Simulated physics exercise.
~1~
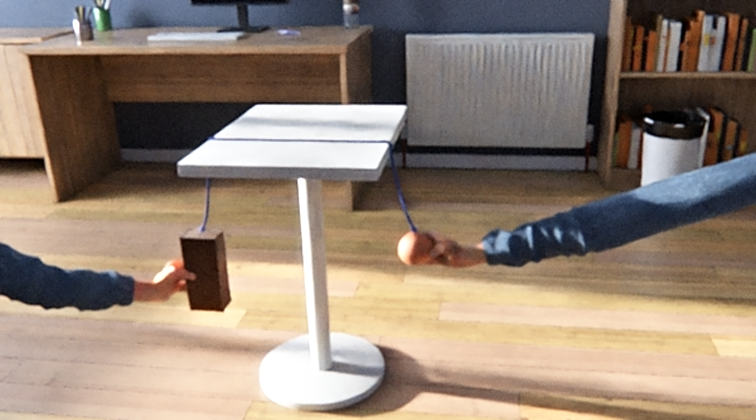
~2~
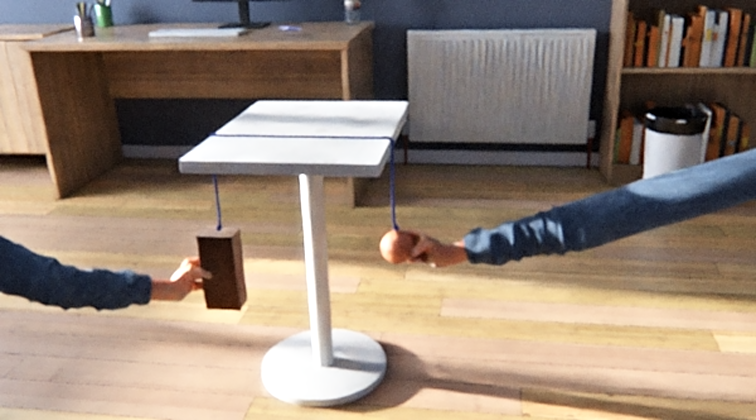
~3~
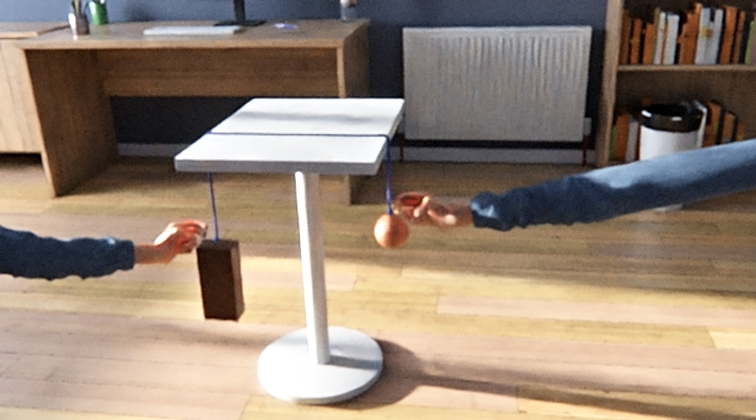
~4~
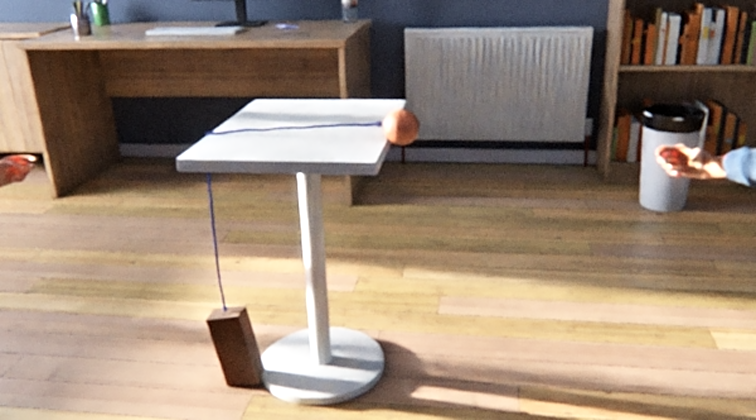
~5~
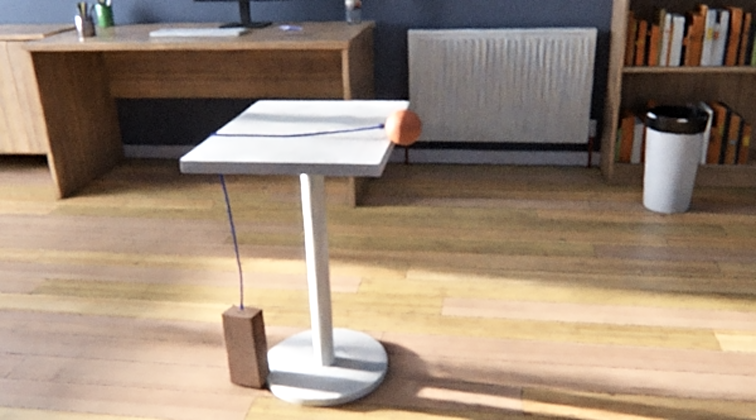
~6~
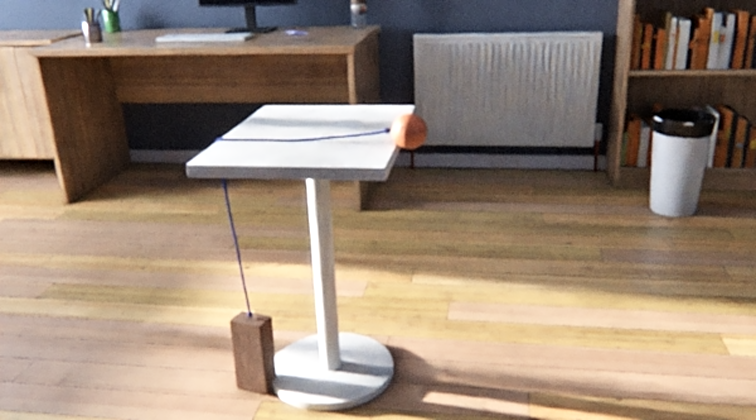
The clip shows two hands holding a brick and an orange on a shoelace draped across a small white table. The hands let go and withdraw, the brick drops on the left to the floor, and the orange is pulled up onto the tabletop's right edge.
